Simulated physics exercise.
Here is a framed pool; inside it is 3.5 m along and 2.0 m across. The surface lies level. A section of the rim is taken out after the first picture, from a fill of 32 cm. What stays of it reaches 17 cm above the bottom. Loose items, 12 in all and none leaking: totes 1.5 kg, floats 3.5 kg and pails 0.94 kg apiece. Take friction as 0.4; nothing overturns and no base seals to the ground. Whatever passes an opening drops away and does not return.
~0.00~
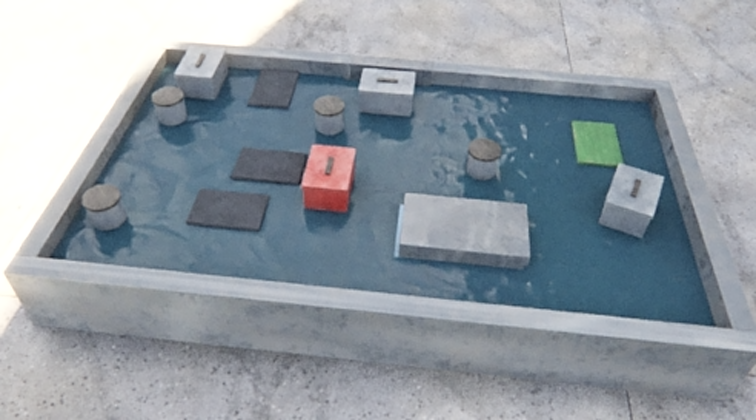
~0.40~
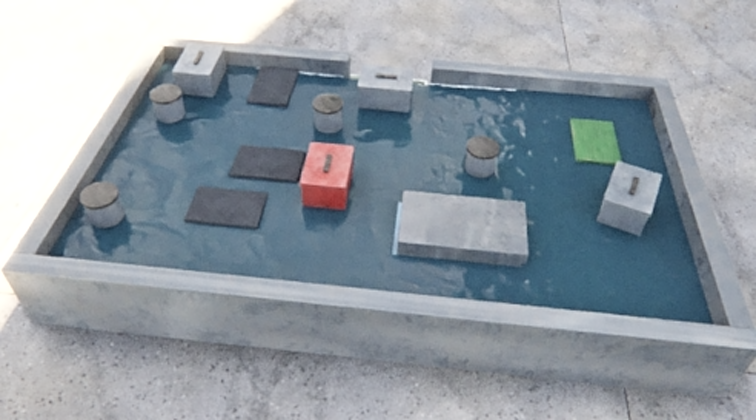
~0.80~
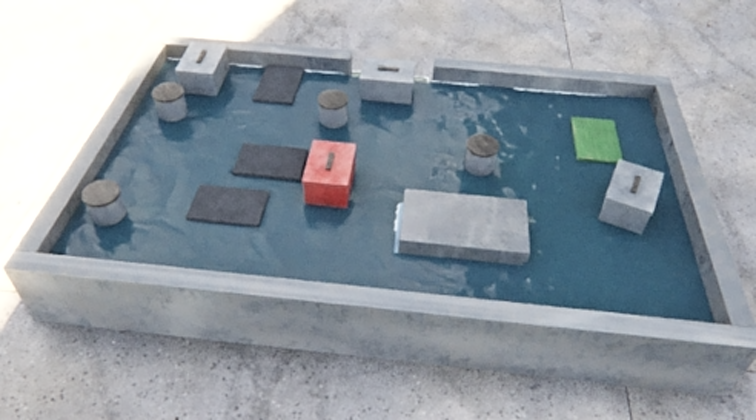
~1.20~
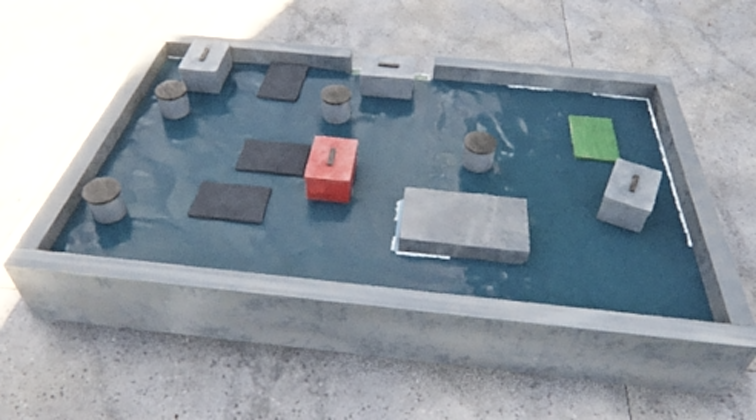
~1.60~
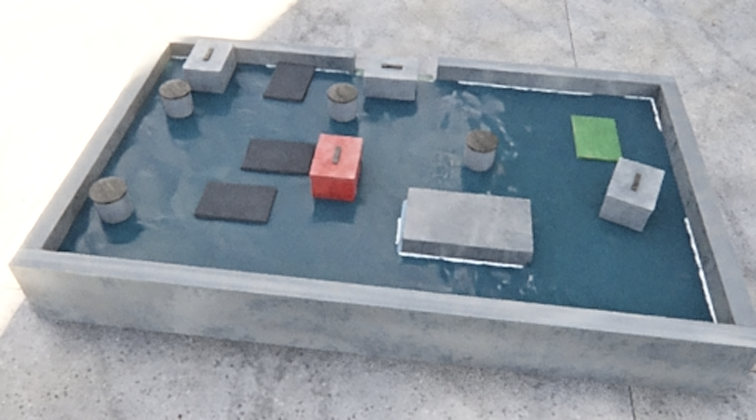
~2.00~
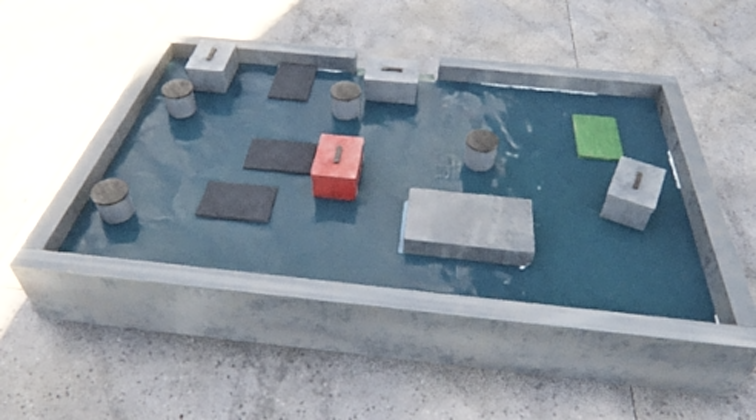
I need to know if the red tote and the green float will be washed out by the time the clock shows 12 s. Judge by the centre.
Red tote remains inside; green float remains inside.
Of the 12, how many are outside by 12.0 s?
I count 0.
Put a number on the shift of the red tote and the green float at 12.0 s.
Roughly 40 and 20 cm.
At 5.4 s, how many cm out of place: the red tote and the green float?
Roughly 20 and 10 cm by then.
After 2.8 s the red tote is near (338, 155), 0.1 m from its start, afloat; the green float is near (595, 138), 0.0 m from its start, afloat; 0 of 12 are out; 12 afloat.
After 5.4 s the red tote is near (344, 149), 0.2 m from its start, afloat; the green float is near (589, 136), 0.1 m from its start, afloat; 0 of 12 are out; 12 afloat.
After 8.0 s the red tote is near (349, 141), 0.2 m from its start, afloat; the green float is near (581, 135), 0.1 m from its start, afloat; 0 of 12 are out; 12 afloat.
After 12.0 s the red tote is near (363, 132), 0.4 m from its start, afloat; the green float is near (572, 132), 0.2 m from its start, afloat; 0 of 12 are out; 12 afloat.
